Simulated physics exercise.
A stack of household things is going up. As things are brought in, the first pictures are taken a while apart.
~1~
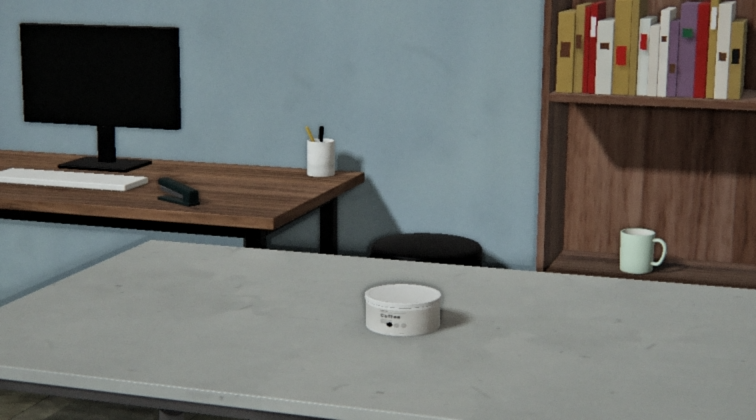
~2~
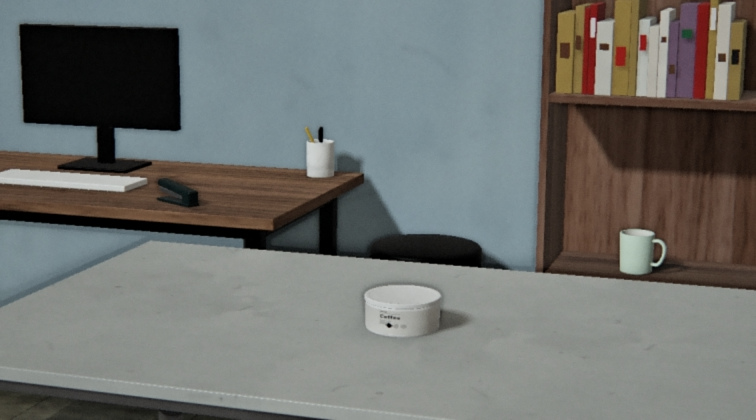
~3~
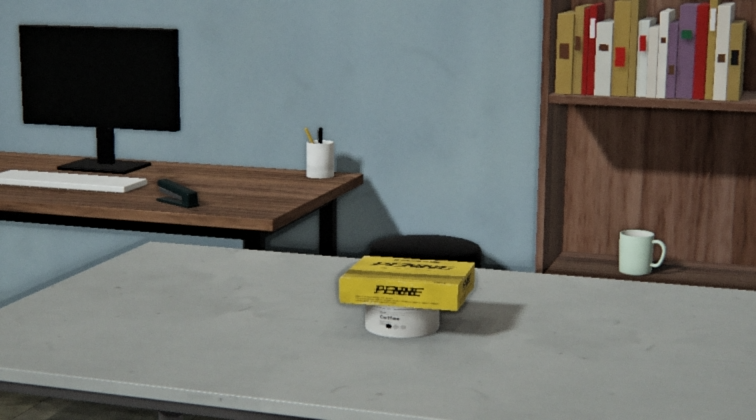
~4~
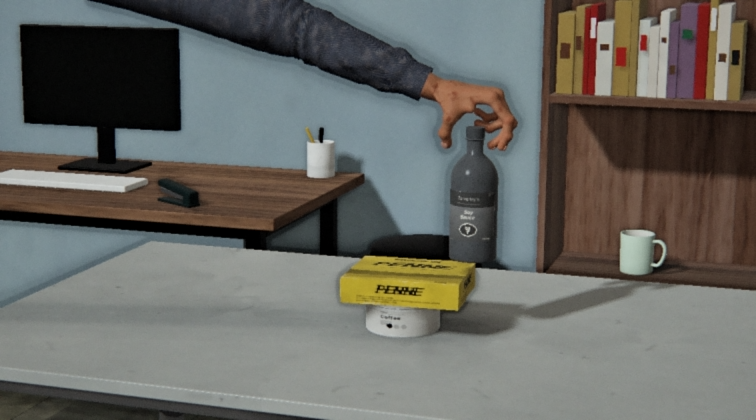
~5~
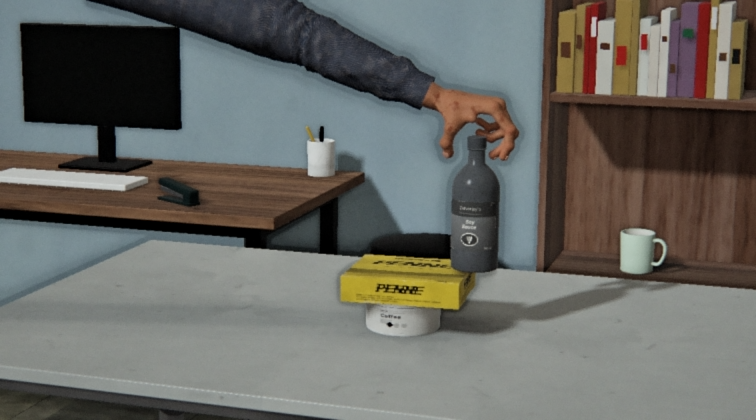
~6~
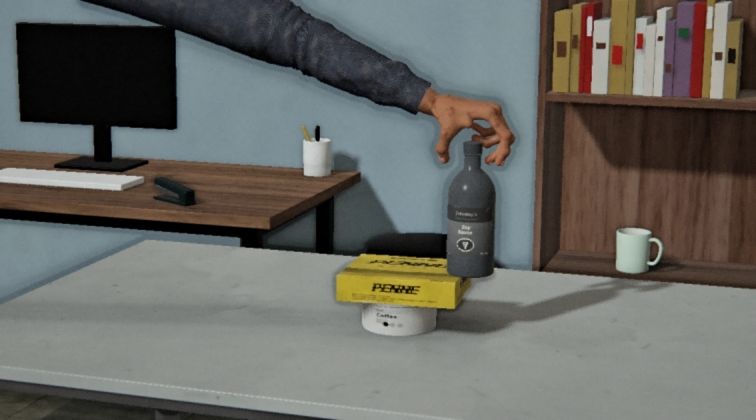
A yellow penne packet appeared on top of the round white tub on the grey table, then a hand brought in a grey bottle and lowered it slightly onto the packet's right end.
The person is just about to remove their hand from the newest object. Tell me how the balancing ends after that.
Most likely the pile cannot bear the load.
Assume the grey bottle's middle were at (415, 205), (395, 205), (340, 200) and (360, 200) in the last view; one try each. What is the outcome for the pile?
Try one: It stands firm; try two: It stands firm; try three: It topples; try four: It stands firm.
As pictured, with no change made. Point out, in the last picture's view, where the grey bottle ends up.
The object ends up somewhere around (558, 317).
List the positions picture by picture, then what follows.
The last thing is not in view yet, in the first frame.
The last thing is not in view yet, in the second frame.
The last thing is not in view yet; yellow packet (409, 282), in the third frame.
On its way; grey bottle (474, 193); yellow packet (410, 282), in the fourth frame.
On its way; grey bottle (476, 203); yellow packet (410, 281), in the fifth frame.
In place under the hand; grey bottle (472, 208); yellow packet (406, 280), in the sixth frame.
Then, 0.40 s later than the last frame, grey bottle now fallen.
Then, 0.50 s later than the last frame, things are still on the move.
Then, 0.90 s later than the last frame, nothing new.
When it is over, fallen, grey bottle; the other 2 as before. End places, in pixels of the last picture, grey bottle near (558, 317). The pile comes apart.
